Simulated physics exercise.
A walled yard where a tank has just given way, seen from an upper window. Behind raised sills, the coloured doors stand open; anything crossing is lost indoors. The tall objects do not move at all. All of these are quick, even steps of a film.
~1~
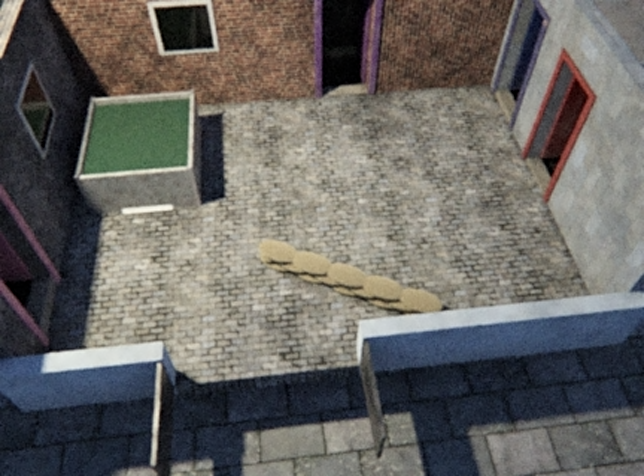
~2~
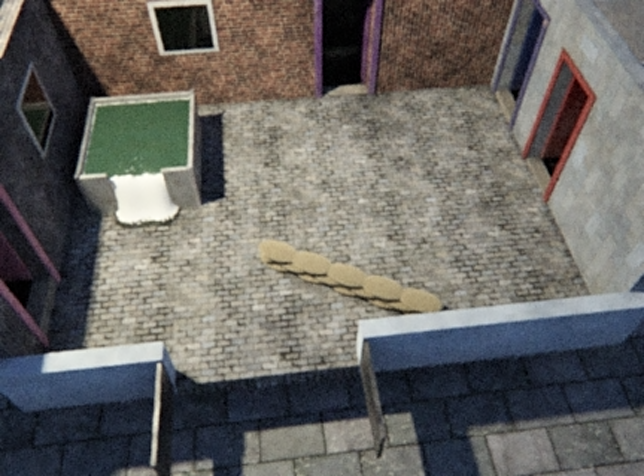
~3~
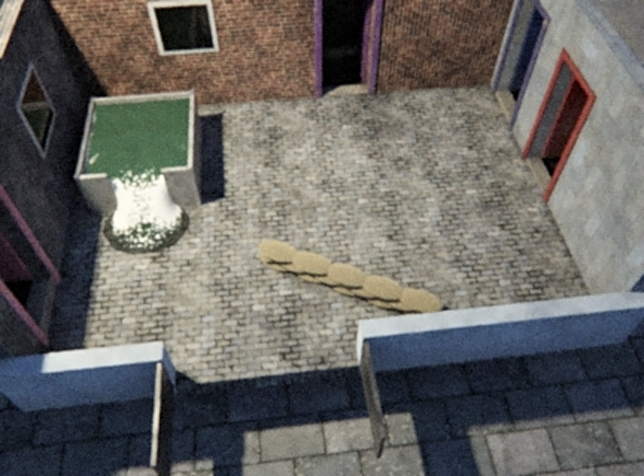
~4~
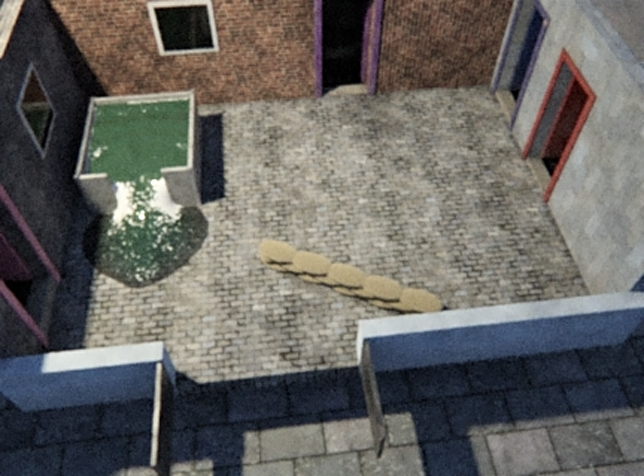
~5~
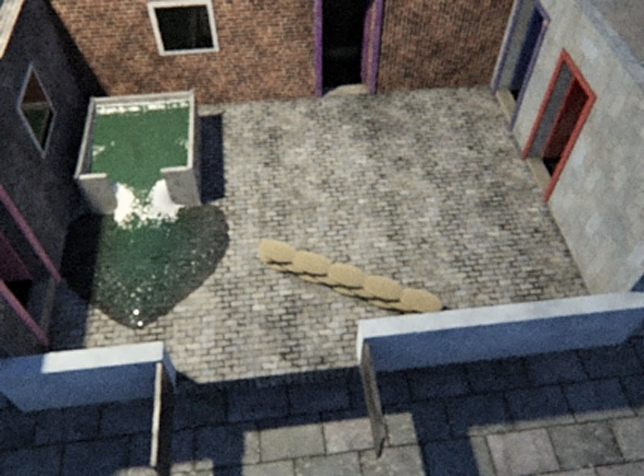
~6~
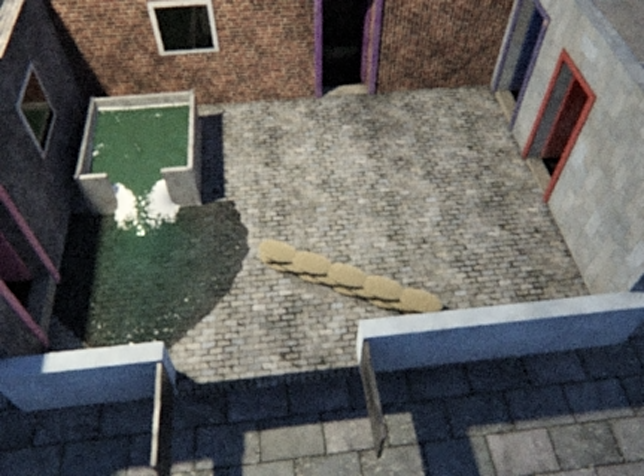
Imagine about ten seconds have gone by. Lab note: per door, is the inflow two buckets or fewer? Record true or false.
Red door true; pink door true; blue door true; purple door true.
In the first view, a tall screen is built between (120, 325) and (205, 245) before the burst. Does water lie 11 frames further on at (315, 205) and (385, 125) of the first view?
Result, in order: Swamped / bone-dry.
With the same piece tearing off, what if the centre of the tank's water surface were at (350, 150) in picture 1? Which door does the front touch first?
The red-painted one.
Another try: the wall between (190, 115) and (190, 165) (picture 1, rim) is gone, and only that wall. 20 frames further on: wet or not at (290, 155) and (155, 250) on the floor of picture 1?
Going through them in order, the first ends up waterlogged and the second left dry.
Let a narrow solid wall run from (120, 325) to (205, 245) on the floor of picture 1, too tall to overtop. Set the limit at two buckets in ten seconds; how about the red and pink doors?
Briefly: Red door stays shy of it; pink door tops the mark.
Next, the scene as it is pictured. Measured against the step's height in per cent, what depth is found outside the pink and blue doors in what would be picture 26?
Some 70 percent, then some 0 percent.
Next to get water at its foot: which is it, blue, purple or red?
Looks like the door marked red gets there first.
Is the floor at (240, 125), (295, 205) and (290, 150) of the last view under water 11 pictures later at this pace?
Result, as listed: Not wetted / not wetted / not wetted.
A moment on, water covers 25 % of the floor; the red door not reached, the pink door wet at the sill, nothing in, the blue door not reached, the purple door not reached.
Next, water covers 25 % of the floor; the red door not reached, the pink door wet at the sill, nothing in, the blue door not reached, the purple door not reached.
Then, water covers 25 % of the floor; the red door not reached, the pink door wet at the sill, nothing in, the blue door not reached, the purple door not reached.
Later, water covers 35 % of the floor; the red door not reached, the pink door wet at the sill, nothing in, the blue door not reached, the purple door not reached.
In the end, water covers 50 % of the floor; the red door wet at the sill, nothing in, the pink door wet at the sill, nothing in, the blue door wet at the sill, nothing in, the purple door not reached.
